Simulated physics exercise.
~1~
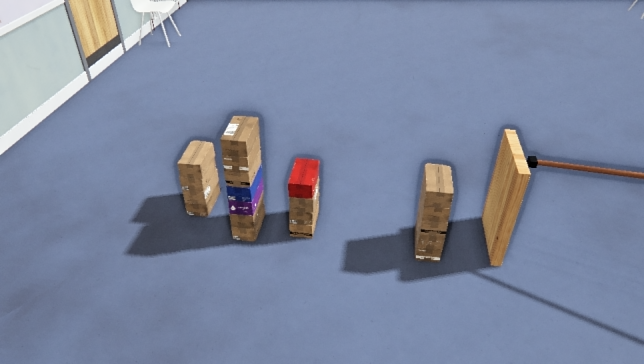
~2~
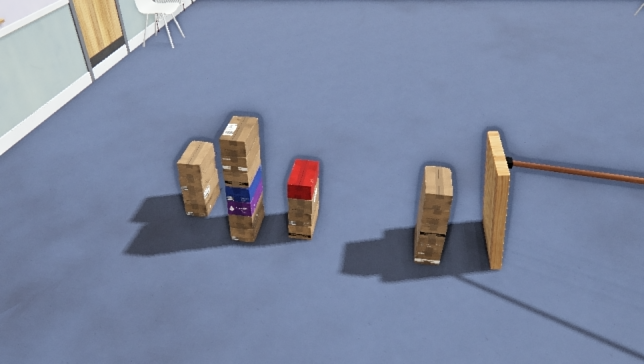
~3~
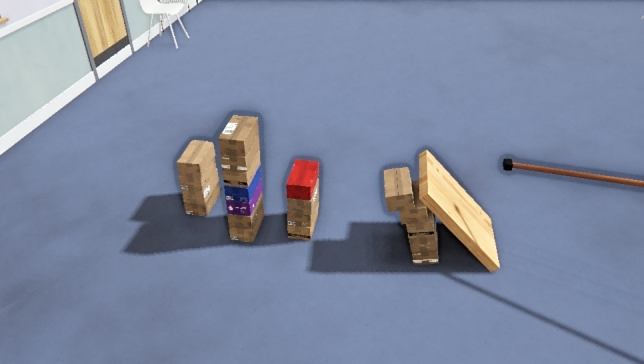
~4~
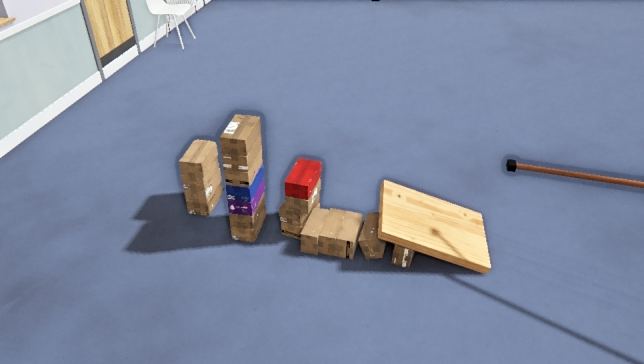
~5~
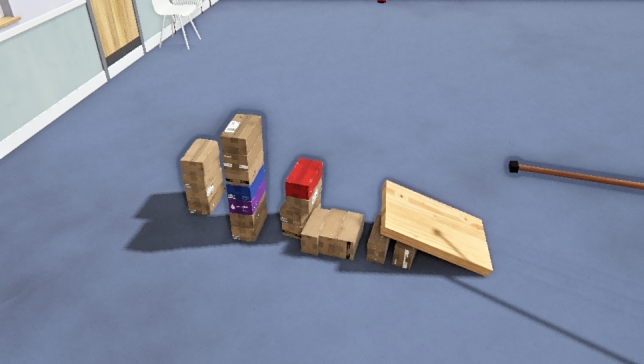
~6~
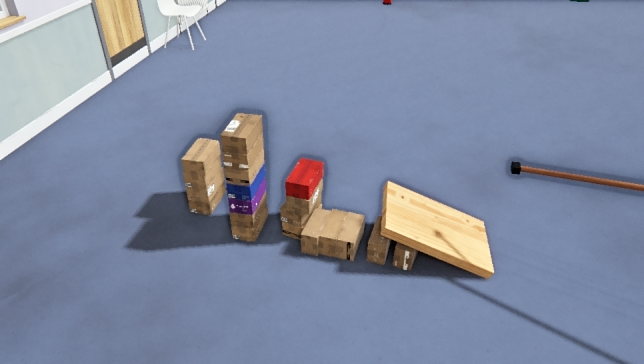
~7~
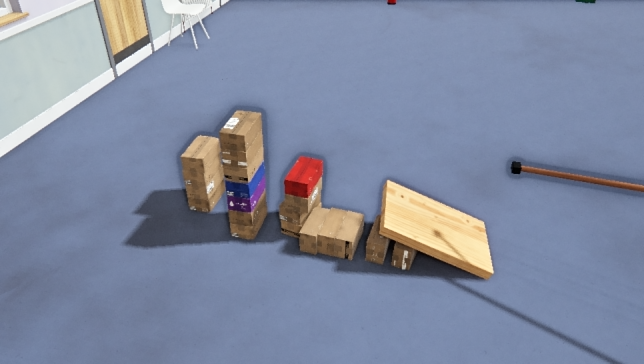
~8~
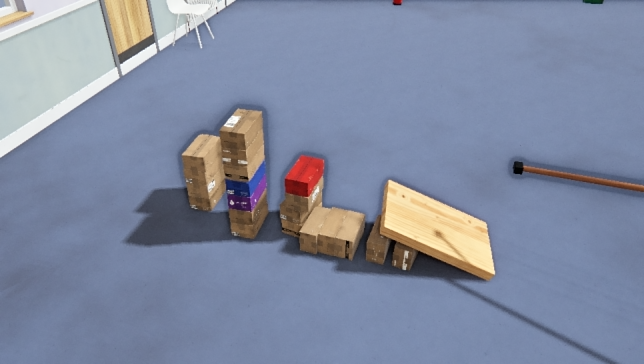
A dark-tipped pole nudges a tall wooden board at the right of a blue-floored room with a door and white chair, seen from above as the view drifts slightly sideways. To its left stand a short stack of brown boxes, a stack topped with red, a taller one with blue and purple boxes, and another brown stack. The board tips left, leaving the pole behind, and knocks over the nearest stack. Its boxes topple toward the red-topped stack, and the board settles aslant on some of them. The red, blue and purple boxes stay up.
